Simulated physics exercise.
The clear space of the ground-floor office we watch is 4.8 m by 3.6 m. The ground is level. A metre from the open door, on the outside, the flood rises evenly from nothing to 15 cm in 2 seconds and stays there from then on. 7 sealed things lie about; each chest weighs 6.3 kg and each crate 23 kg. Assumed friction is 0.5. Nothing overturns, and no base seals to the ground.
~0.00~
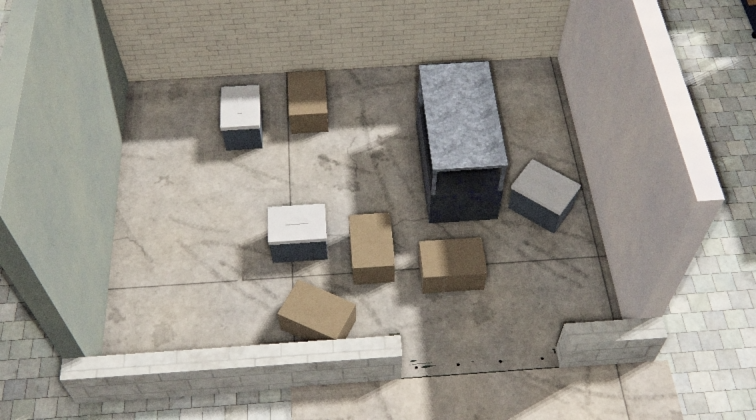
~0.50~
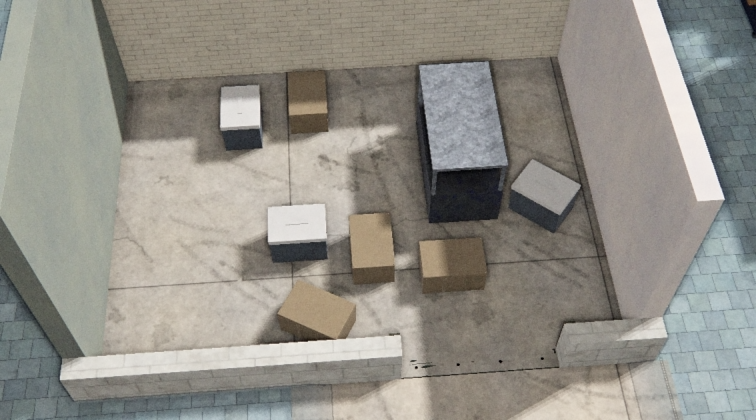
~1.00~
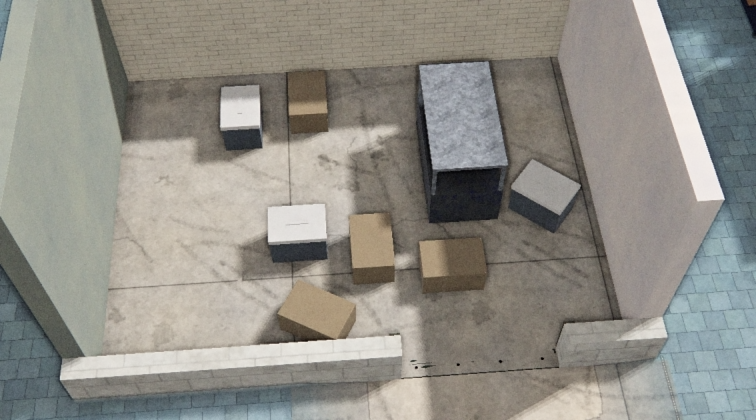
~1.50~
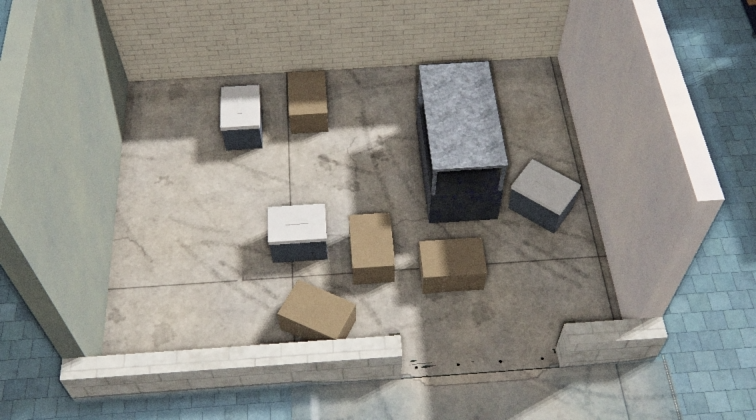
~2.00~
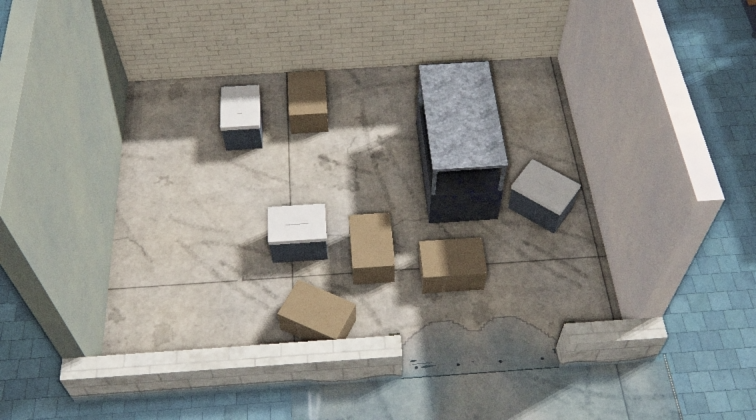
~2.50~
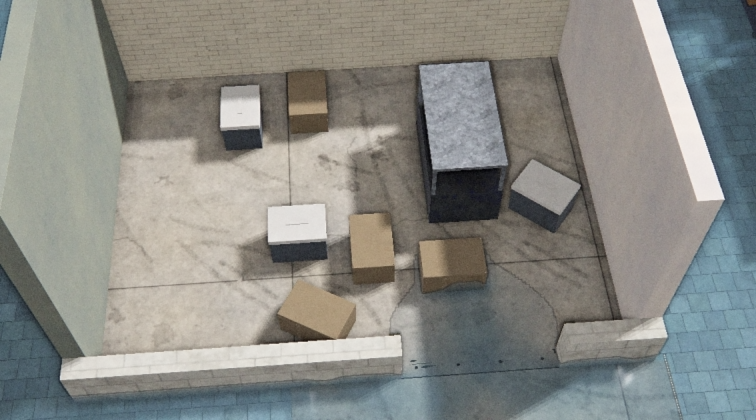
We see a walled room from above, with boxes and a tall grey-topped unit standing still on the floor, as bluish water covers the paving outside, then spreads through the front opening onto the floor just inside.
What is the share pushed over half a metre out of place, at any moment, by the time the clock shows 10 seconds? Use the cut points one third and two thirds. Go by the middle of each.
It falls below one third.
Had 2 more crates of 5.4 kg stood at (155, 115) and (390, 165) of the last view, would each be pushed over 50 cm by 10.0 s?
Inside the limit, then above the limit.
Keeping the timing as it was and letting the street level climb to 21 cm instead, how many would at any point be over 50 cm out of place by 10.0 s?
Then the count would be 6.
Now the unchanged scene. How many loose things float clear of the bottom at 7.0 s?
At that time, 1.
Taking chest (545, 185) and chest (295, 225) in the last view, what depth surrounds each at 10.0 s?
Roughly 8 and 5 cm.
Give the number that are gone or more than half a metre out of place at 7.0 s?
I count 1 of them.
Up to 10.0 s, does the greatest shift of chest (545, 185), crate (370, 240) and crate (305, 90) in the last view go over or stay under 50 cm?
So that's beyond it for the first, inside it for the second and inside it for the last.
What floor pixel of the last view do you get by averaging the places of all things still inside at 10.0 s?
Centred roughly on (325, 201).
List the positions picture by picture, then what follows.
The first frame shows a crate at (453, 257) rests on the ground; a chest at (297, 223) rests on the ground; 0.0 m2 under water; 0 of 7 have shifted.
The second frame shows a crate at (453, 257), on the bottom; a chest at (297, 223), on the bottom; water covers 0.0 m2; 0 of 7 have shifted.
The third frame shows a crate at (453, 257) rests on the ground; a chest at (297, 223), on the bottom; 0.0 m2 under water; 0 of 7 have shifted.
The fourth frame shows a crate at (453, 257), on the bottom; a chest at (297, 223) rests on the ground; 0.0 m2 under water; 0 of 7 have shifted.
The fifth frame shows a crate at (453, 257), on the bottom; a chest at (297, 223) rests on the ground; 0.3 m2 under water; 0 of 7 have shifted.
The sixth frame shows a crate at (453, 257) rests on the ground; a chest at (297, 223), on the bottom; 1.1 m2 under water; 0 of 7 have shifted.
After 3.5 s 0 of 7 are over 50 cm from their spots; 0 afloat.
After 4.5 s 1 of 7 are over 50 cm from their spots; 0 afloat.
After 7.0 s 1 of 7 are over 50 cm from their spots; 1 afloat.
After 10.0 s 1 of 7 are over 50 cm from their spots, and 1 have been at some point; 2 afloat.
